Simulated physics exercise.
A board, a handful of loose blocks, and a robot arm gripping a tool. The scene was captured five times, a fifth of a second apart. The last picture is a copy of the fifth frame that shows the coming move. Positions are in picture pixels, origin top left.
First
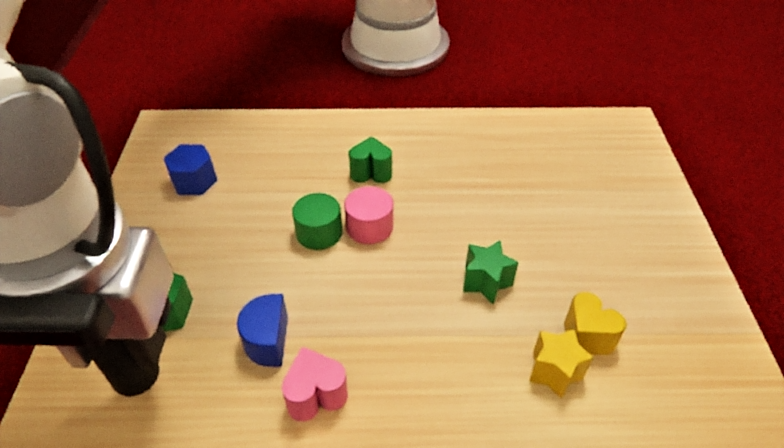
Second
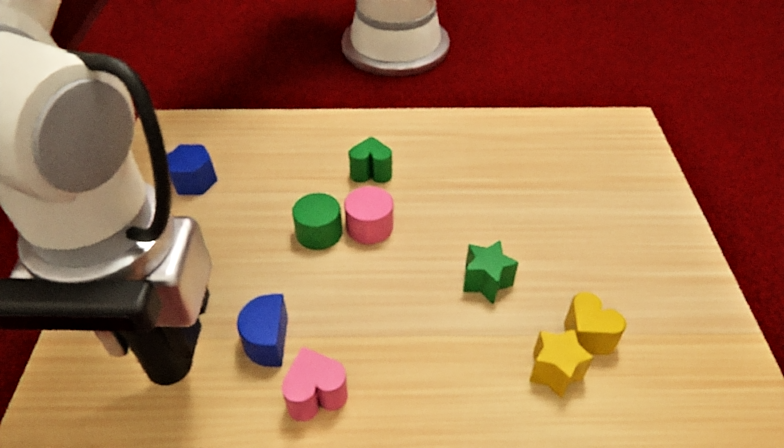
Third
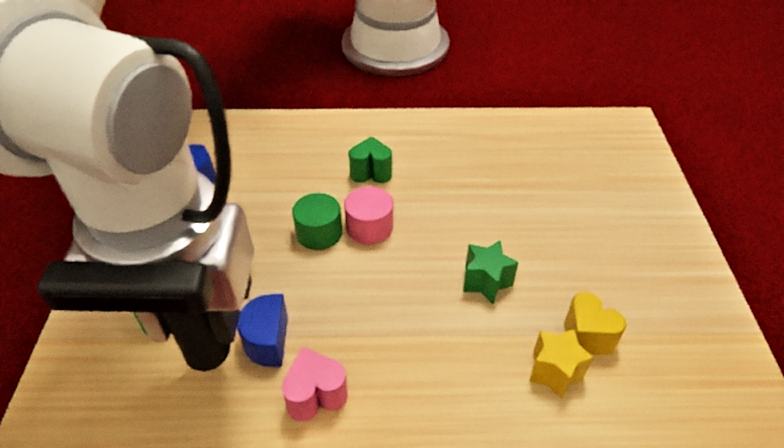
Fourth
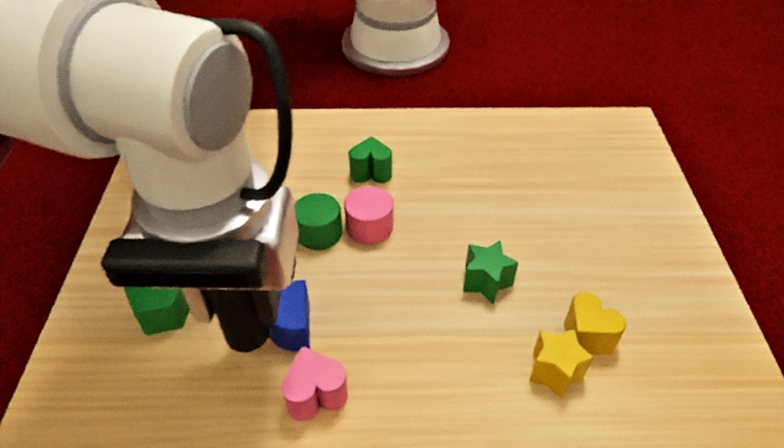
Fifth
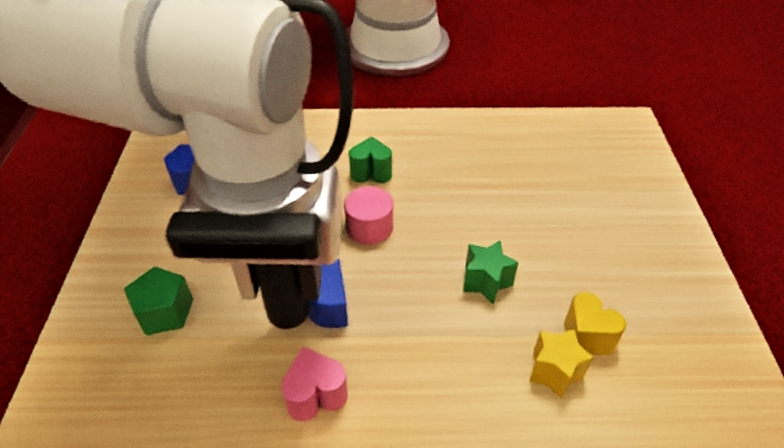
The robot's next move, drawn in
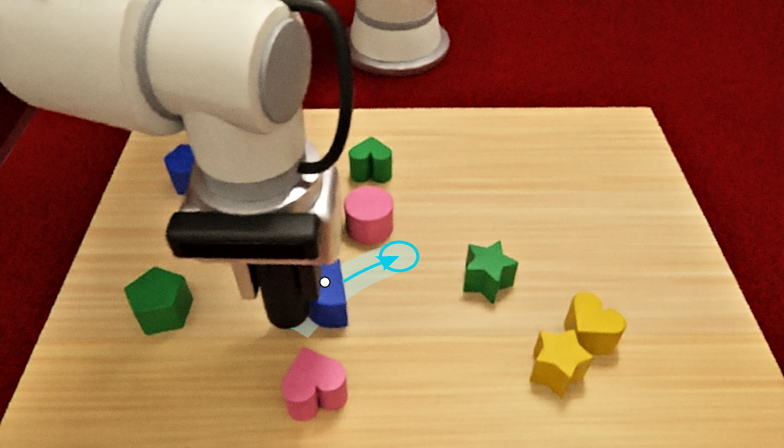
A light wooden table on a red floor is seen from above at a fixed angle, with a white robot arm at the left and a pale round base behind the far edge. Blue, green, pink and yellow blocks lie scattered, the yellow heart and star at the right. The arm moves its black tool rightward and slightly away, pushing the blue D-shaped block a short way above the pink heart.
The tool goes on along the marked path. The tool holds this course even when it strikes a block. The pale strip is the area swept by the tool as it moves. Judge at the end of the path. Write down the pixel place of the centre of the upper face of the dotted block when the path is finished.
The spot you're after is about (438, 221) in the image.
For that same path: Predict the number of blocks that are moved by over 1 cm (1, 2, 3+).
The number is one.
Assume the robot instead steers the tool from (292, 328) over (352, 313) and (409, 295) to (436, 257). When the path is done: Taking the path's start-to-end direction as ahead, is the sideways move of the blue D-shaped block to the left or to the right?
So, looking from the first point of the path to the last, the blue D-shaped block moves leftwards.
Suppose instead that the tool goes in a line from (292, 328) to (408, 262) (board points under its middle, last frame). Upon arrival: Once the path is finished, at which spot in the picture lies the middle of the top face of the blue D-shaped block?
It is at (427, 212).
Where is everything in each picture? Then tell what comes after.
In the first frame, tool's lower end at (136, 376); blue D-shaped block at (261, 318); pink round block at (369, 202).
In the second frame, tool at (170, 365); blocks still.
In the third frame, tool at (208, 352); blocks still.
In the fourth frame, tool at (248, 334); blue D-shaped block at (287, 304).
In the fifth frame, tool at (288, 312); blue D-shaped block at (325, 282); pink round block at (369, 202).
Drawn move, from (292, 328) via (324, 296) and (360, 272), ending at (399, 256); the dot is on the blue D-shaped block.
On the path given first. One third of the way, tool at (322, 279); blue D-shaped block at (361, 256), turned 20° clockwise.
Two thirds of the way, tool at (359, 255); blue D-shaped block at (399, 236), turned 30° clockwise.
At the end, tool at (399, 239); blue D-shaped block at (438, 221), turned 30° clockwise; pink round block still.
